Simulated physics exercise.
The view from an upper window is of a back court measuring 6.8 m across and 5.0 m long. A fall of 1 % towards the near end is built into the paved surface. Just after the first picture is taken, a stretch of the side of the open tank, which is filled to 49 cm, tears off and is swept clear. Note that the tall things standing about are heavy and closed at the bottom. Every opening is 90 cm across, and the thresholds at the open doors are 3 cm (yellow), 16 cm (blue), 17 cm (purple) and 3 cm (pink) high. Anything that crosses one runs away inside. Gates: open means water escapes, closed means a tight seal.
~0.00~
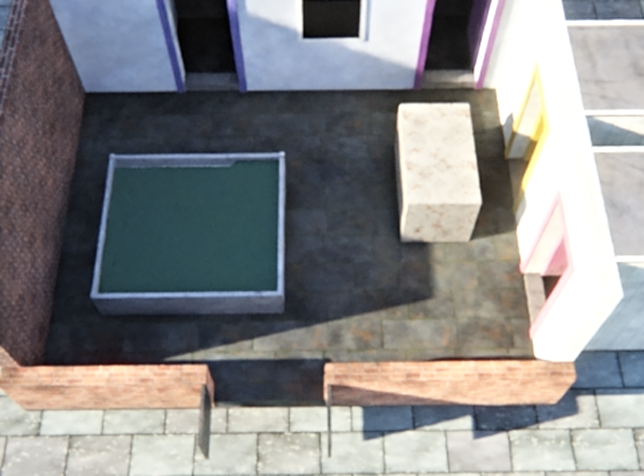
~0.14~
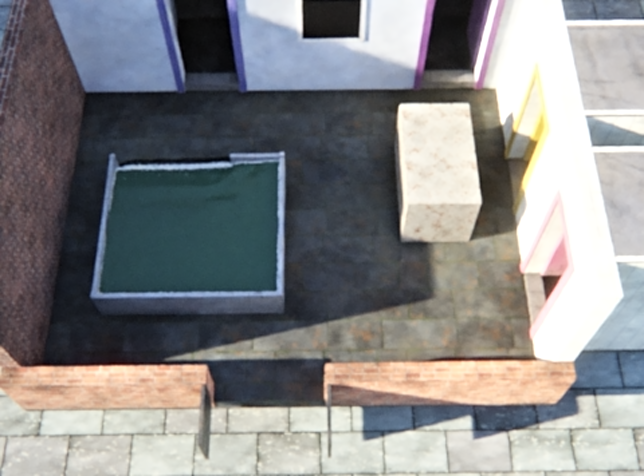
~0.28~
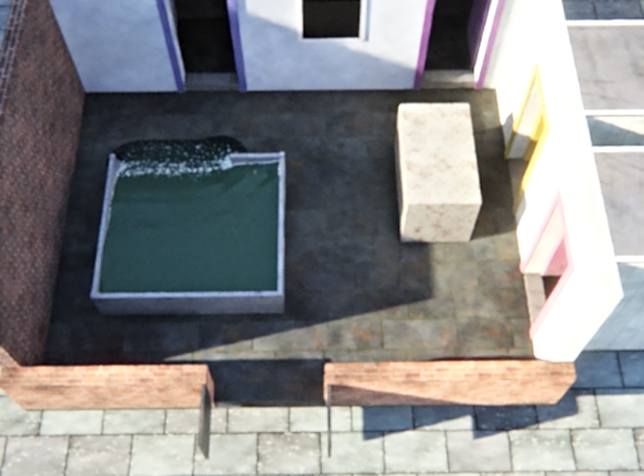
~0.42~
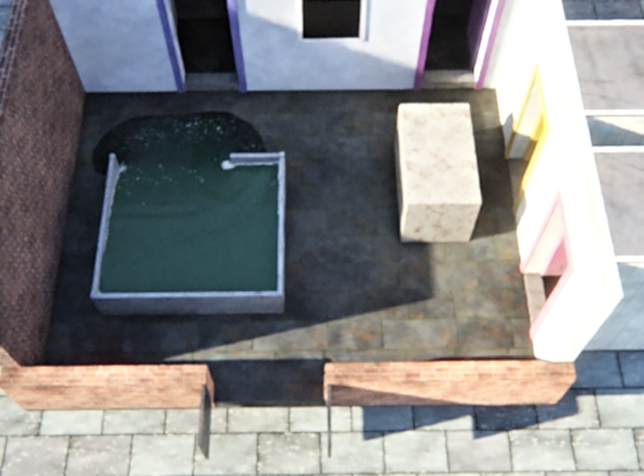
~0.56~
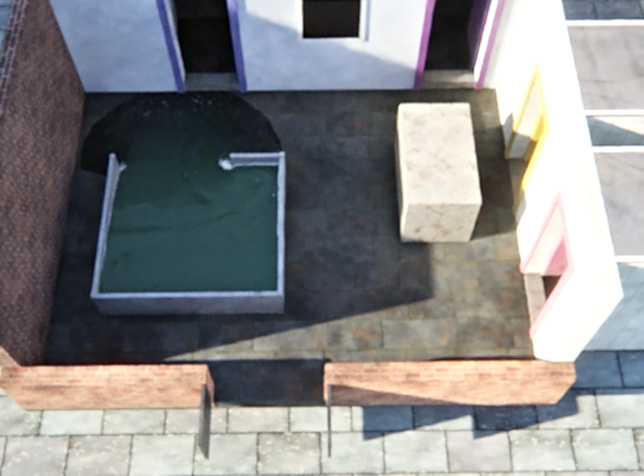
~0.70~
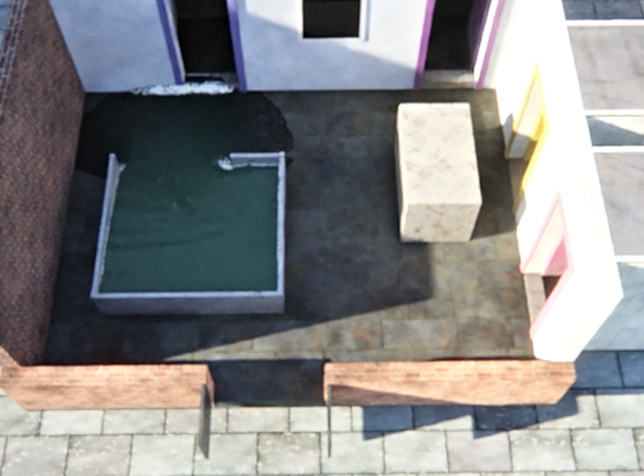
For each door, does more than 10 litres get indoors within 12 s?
Door by door: Yellow door - yes; blue door - yes; purple door - no; pink door - yes.
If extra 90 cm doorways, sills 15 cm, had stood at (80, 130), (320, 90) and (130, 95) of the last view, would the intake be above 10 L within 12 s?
First doorway gets there, second falls short, third gets there.
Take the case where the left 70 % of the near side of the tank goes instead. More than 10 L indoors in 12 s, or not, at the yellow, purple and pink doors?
For yellow, too much; for purple, too little; for pink, too much.
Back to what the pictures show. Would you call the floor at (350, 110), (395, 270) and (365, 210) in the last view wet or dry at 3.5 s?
Submerged, untouched, submerged.
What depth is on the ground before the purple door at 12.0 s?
Roughly 6.0 centimetres.
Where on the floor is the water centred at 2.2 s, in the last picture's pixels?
Around (185, 186) in the last picture.
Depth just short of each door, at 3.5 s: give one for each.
In centimetres - yellow: 0, blue: 21, purple: 3, pink: 0.
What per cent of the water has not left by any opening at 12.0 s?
I'd say close to 84 percent is still there.
After 1.4 s water covers 20 % of the floor and is deepest (35 cm) near (174, 97); yellow door not reached, blue door 30 cm at the sill, 35 L in, purple door not reached, pink door not reached.
After 2.2 s water covers 25 % of the floor and is deepest (40 cm) near (130, 98); yellow door not reached, blue door 29 cm at the sill, 89 L in, purple door not reached, pink door not reached.
After 3.5 s water covers 50 % of the floor and is deepest (26 cm) near (93, 125); yellow door not reached, blue door 21 cm at the sill, 153 L in, purple door 3 cm at the sill, 0 L in, pink door not reached.
After 7.0 s water covers 90 % of the floor and is deepest (16 cm) near (41, 386); yellow door 7 cm at the sill, 19 L in, blue door 10 cm at the sill, 163 L in, purple door 12 cm at the sill, 0 L in, pink door 3 cm at the sill, 0 L in.
After 12.0 s water covers 95 % of the floor and is deepest (10 cm) near (521, 380); yellow door 4 cm at the sill, 45 L in, blue door 5 cm at the sill, 163 L in, purple door 6 cm at the sill, 0 L in, pink door 9 cm at the sill, 109 L in.
